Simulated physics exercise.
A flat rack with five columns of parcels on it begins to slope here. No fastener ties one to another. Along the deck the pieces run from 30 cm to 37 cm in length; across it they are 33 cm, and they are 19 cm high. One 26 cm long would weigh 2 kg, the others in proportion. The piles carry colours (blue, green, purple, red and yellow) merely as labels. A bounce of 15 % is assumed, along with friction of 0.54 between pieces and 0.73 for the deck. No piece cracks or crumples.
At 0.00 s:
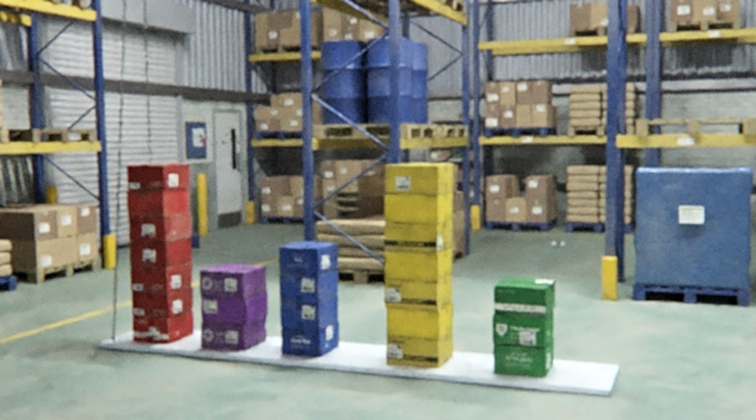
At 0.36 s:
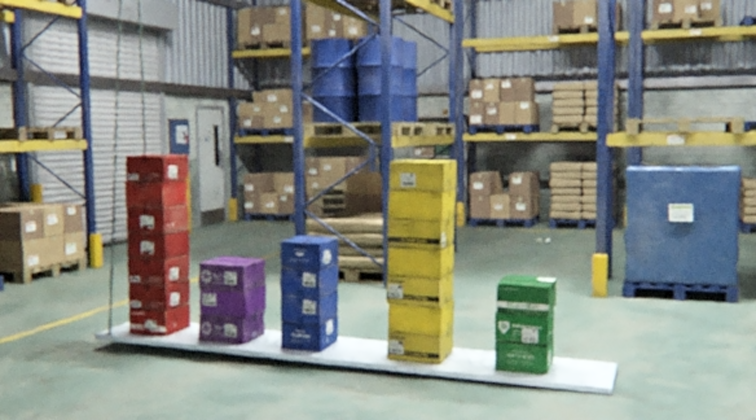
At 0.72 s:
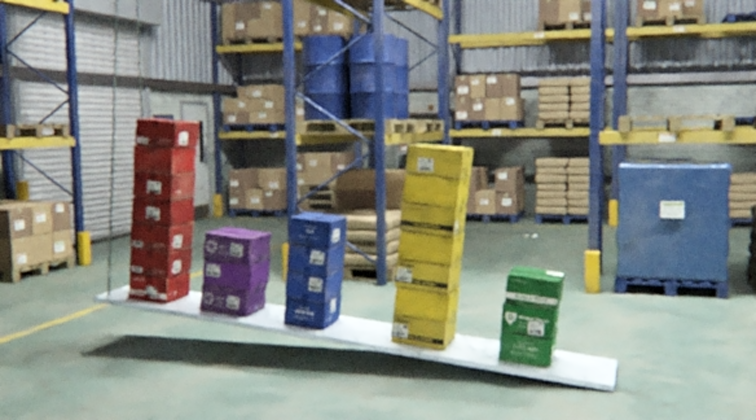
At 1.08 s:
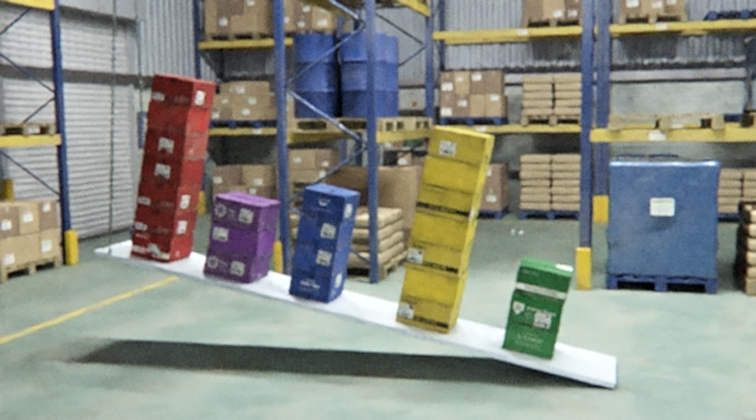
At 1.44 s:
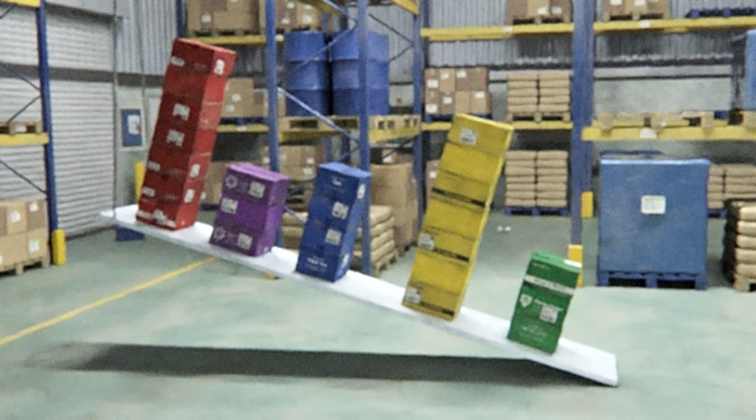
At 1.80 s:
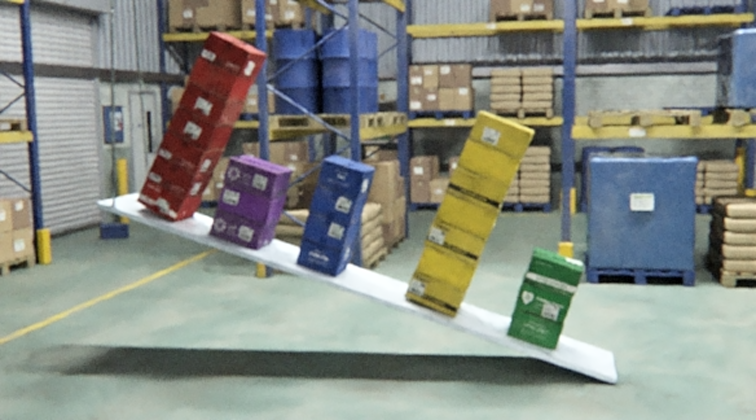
Five coloured stacks of boxes leaning rightward on a white platform rising at its left end, the red column then tilting further.
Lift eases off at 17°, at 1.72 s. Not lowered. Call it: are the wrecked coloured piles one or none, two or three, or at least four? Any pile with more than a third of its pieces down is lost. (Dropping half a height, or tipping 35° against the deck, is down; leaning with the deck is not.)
At least four.
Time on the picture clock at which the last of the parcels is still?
That is at about 5.0 s.
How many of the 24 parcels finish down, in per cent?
It works out at roughly 75 per cent.
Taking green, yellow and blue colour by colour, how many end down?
For green the count is 2, for yellow it's 6, and for blue it's 4.
Around 2.10 s, slope 17°; 1 of the 24 parcels down; top red parcel tipped 35°, 13 cm lower; top yellow parcel tipped 18°.
Around 2.52 s, slope 17°; 8 of the 24 parcels down; top red parcel upside down; top yellow parcel on its side.
Around 3.00 s, slope 17°; 18 of the 24 parcels down; top red parcel upside down; top yellow parcel upside down.
Finally (5.4 s), slope 17°; 18 of the 24 parcels down; top red parcel upside down; top yellow parcel upside down. Wrecked, blue, green, red and yellow. Seen by the last camera, middles, top red parcel near (507, 380).
